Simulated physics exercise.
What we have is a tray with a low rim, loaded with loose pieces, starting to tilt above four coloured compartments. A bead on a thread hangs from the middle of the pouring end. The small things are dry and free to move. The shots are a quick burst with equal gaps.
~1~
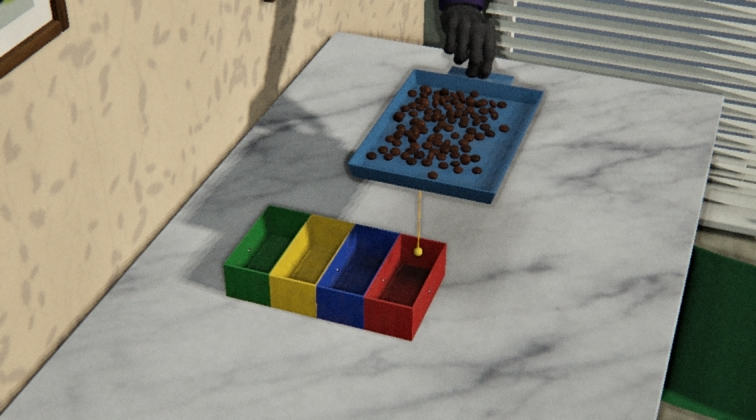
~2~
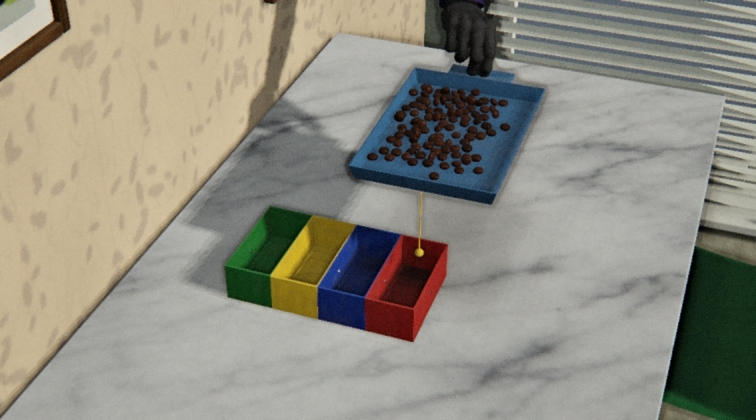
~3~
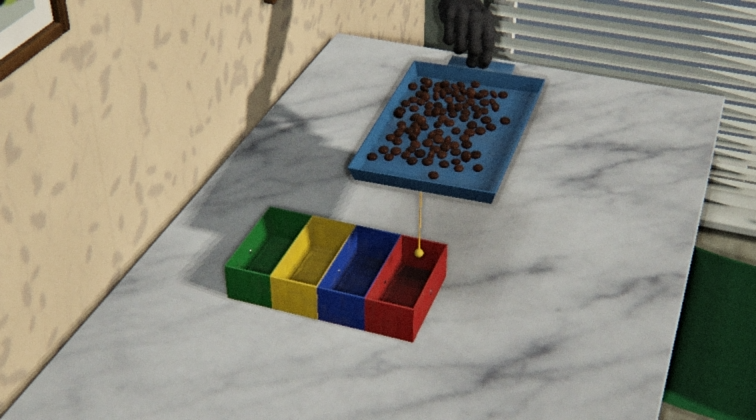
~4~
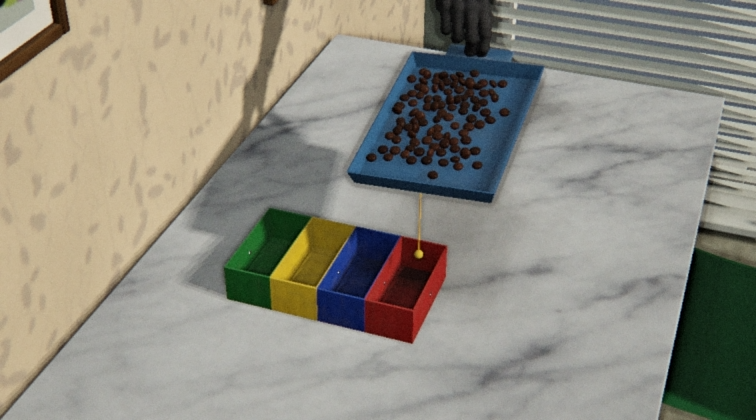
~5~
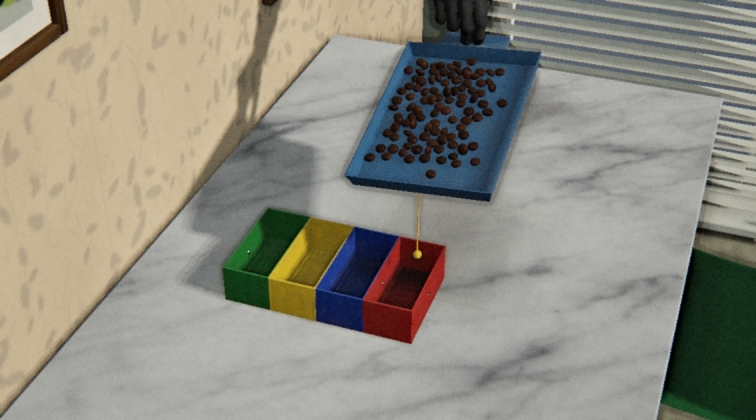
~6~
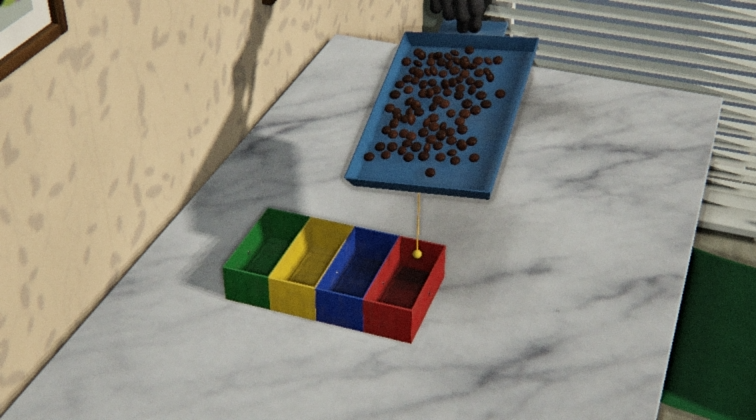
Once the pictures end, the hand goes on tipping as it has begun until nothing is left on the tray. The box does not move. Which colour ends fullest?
It favours the blue compartment.
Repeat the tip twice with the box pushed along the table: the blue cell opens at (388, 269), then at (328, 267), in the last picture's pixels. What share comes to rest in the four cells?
About 100 and 100 per cent.
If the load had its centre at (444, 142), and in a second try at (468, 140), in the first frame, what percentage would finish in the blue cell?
Roughly 70 per cent, and 60 per cent.
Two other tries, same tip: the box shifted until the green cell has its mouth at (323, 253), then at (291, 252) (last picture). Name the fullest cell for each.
The first try: That yellow cell. The second: The yellow one.
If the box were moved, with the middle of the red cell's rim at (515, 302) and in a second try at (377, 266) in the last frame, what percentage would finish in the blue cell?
Near 0 % and 50 %.
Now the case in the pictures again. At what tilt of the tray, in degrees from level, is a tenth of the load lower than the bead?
At some 80 degrees.
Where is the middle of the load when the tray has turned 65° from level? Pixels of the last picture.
Near (381, 159).
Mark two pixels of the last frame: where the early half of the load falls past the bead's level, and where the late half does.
First near (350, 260), later near (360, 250).
Just after the last frame, tray tipped steeply; almost all on the tray; just a few falling or outside the box.
A moment on, tray tipped past a quarter turn; roughly a quarter on the tray; roughly half in the blue cell; about a tenth in the yellow cell; about a tenth in the red cell; about a tenth falling or outside the box.
Further on, tray tipped past a quarter turn; roughly two thirds in the blue cell; roughly a quarter in the red cell; about a tenth in the yellow cell.
When it is over, tray tipped past a quarter turn; roughly two thirds in the blue cell; roughly a quarter in the red cell; about a tenth in the yellow cell; not one in the green cell.
